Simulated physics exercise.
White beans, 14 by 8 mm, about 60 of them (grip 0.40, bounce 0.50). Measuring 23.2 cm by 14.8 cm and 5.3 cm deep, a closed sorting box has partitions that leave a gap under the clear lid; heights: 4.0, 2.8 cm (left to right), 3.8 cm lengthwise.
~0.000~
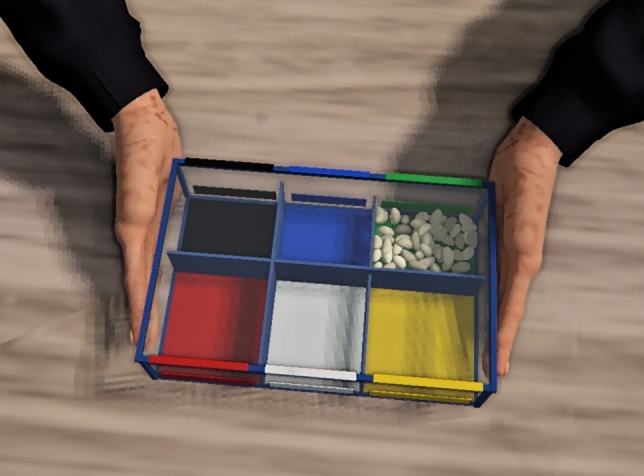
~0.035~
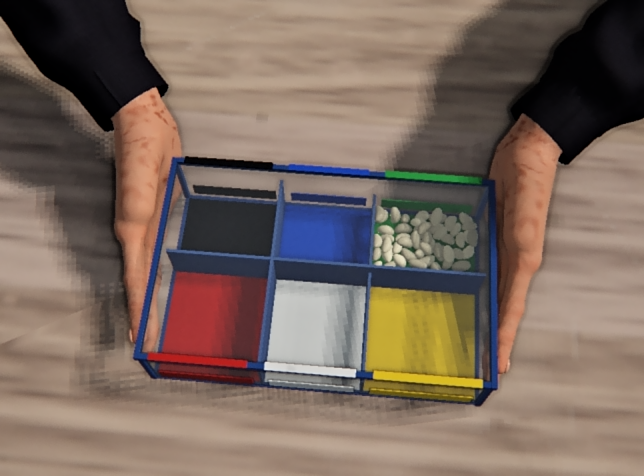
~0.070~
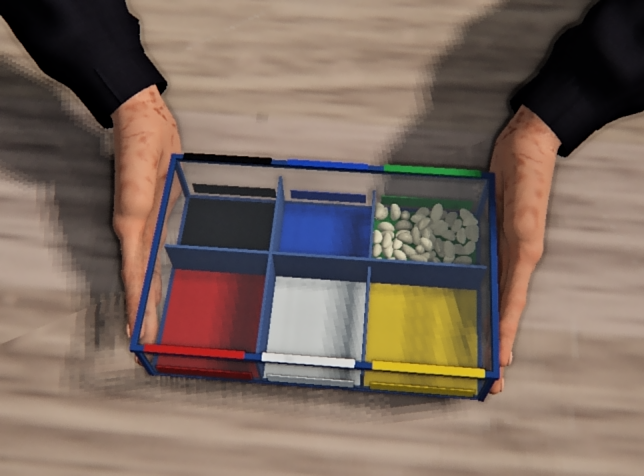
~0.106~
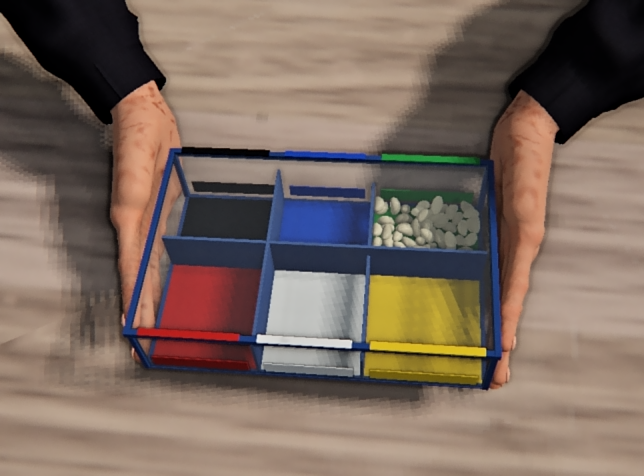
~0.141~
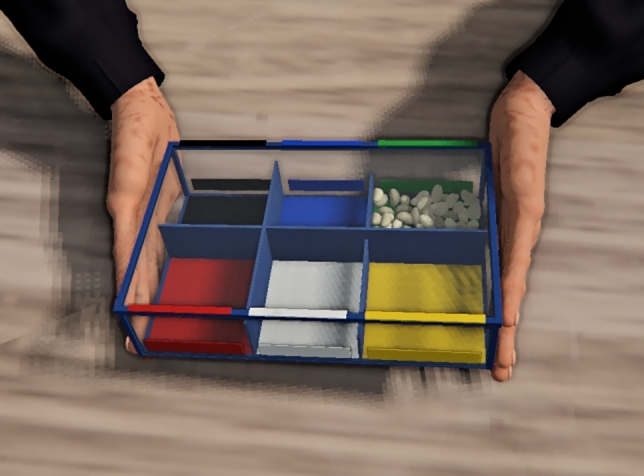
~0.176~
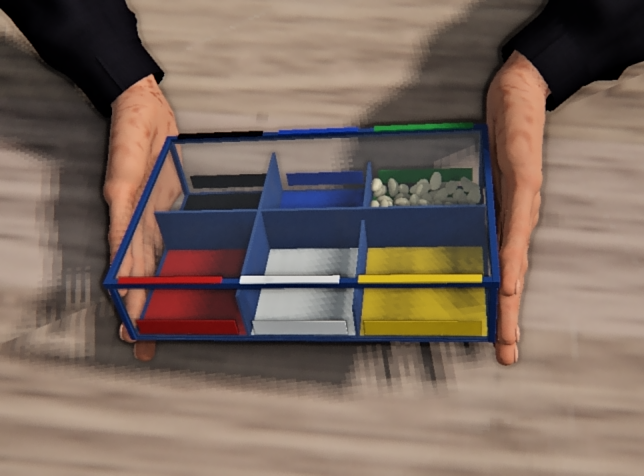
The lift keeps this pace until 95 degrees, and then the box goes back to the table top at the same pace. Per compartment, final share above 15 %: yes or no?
Red no; blue yes; green yes; yellow no; white no; black no.
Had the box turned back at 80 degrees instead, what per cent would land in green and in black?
Green 80 %, black 0 %.
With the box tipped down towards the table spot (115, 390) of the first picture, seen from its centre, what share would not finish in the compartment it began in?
My guess is roughly 95 percent.
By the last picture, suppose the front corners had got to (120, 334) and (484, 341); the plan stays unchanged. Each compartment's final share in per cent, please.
By the end red holds 0%, blue holds 60%, green holds 20%, yellow holds 0%, white holds 0% and black holds 15%.
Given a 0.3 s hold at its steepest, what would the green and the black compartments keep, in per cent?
Green keeps 80% and black keeps 0%.
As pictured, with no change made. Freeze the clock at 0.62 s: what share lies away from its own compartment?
10 %.
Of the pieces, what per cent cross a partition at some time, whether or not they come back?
About 20 %.
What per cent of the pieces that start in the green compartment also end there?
I'd estimate about 80 %.
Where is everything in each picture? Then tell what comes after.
In the first frame, box tilt 0 degrees, front corners at (142, 357) and (490, 386); green 100 %.
In the second frame, box tilt 1 degrees, front corners at (140, 354) and (491, 383).
In the third frame, box tilt 4 degrees, front corners at (137, 346) and (492, 373), lowest corner left back.
In the fourth frame, box tilt 10 degrees, front corners at (130, 331) and (494, 352), lowest corner left back.
In the fifth frame, box tilt 17 degrees, front corners at (122, 308) and (495, 320), lowest corner left back.
In the sixth frame, box tilt 24 degrees, front corners at (112, 282) and (492, 280), lowest corner left back; green 100 %. The box's pace is about 205 degrees a second.
Then, at 0.62 s, tilt 94 degrees; blue 10 %, green 90 %.
Then, at 0.91 s, tilt 39 degrees; blue 20 %, green 80 %.
After 1.31 s, tilt 0 degrees; blue 20 %, green 80 %.
At rest (1.7 s), red 0 %, blue 20 %, green 80 %, yellow 0 %, white 0 %, black 0 %.
